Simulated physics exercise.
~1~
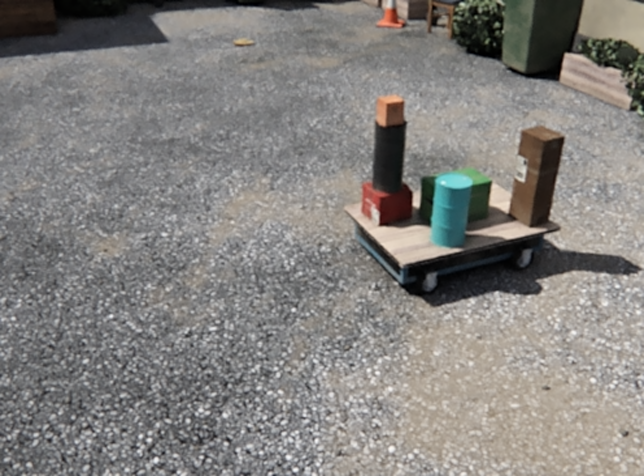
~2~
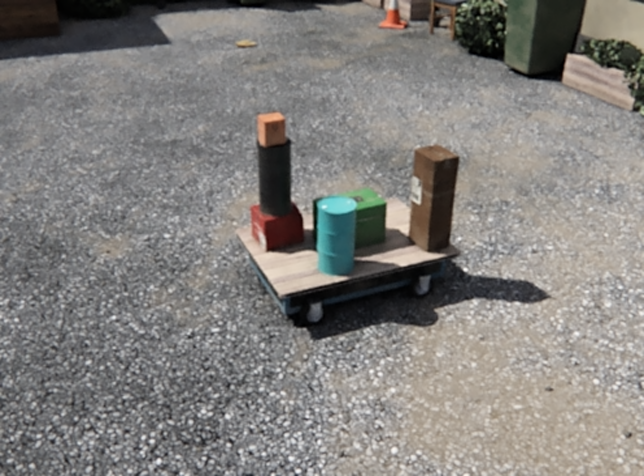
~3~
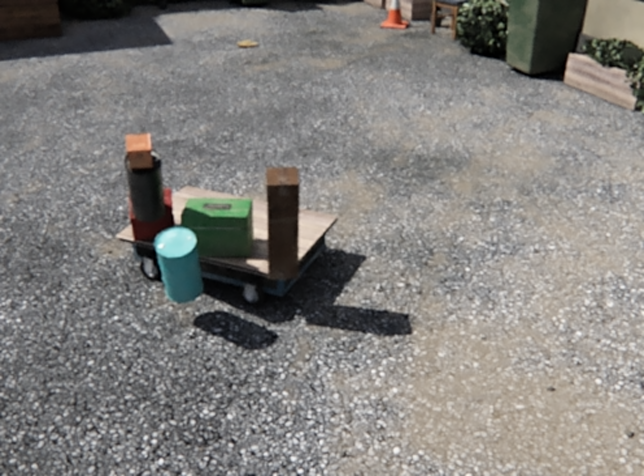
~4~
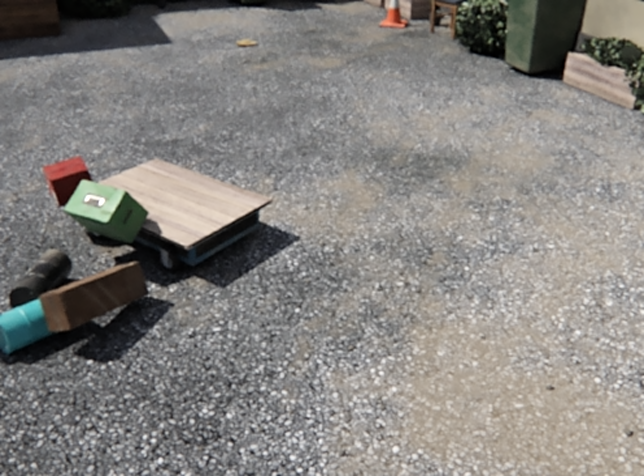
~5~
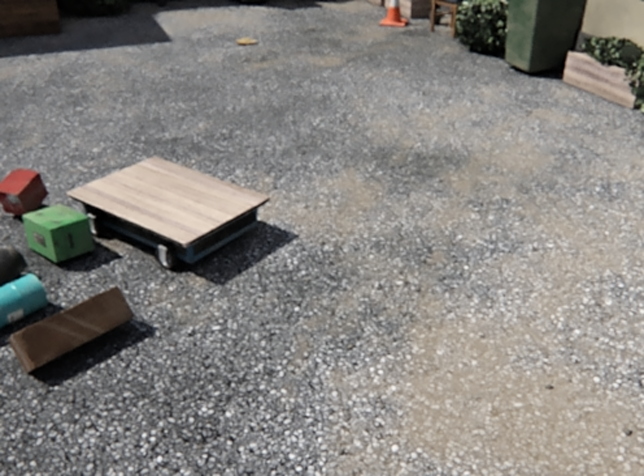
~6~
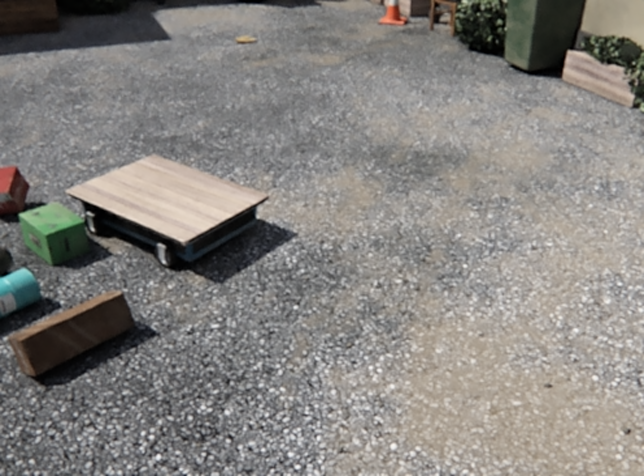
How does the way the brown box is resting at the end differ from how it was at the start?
At the start the brown box stands upright on the cart, but at the end it lies on its side on the ground.
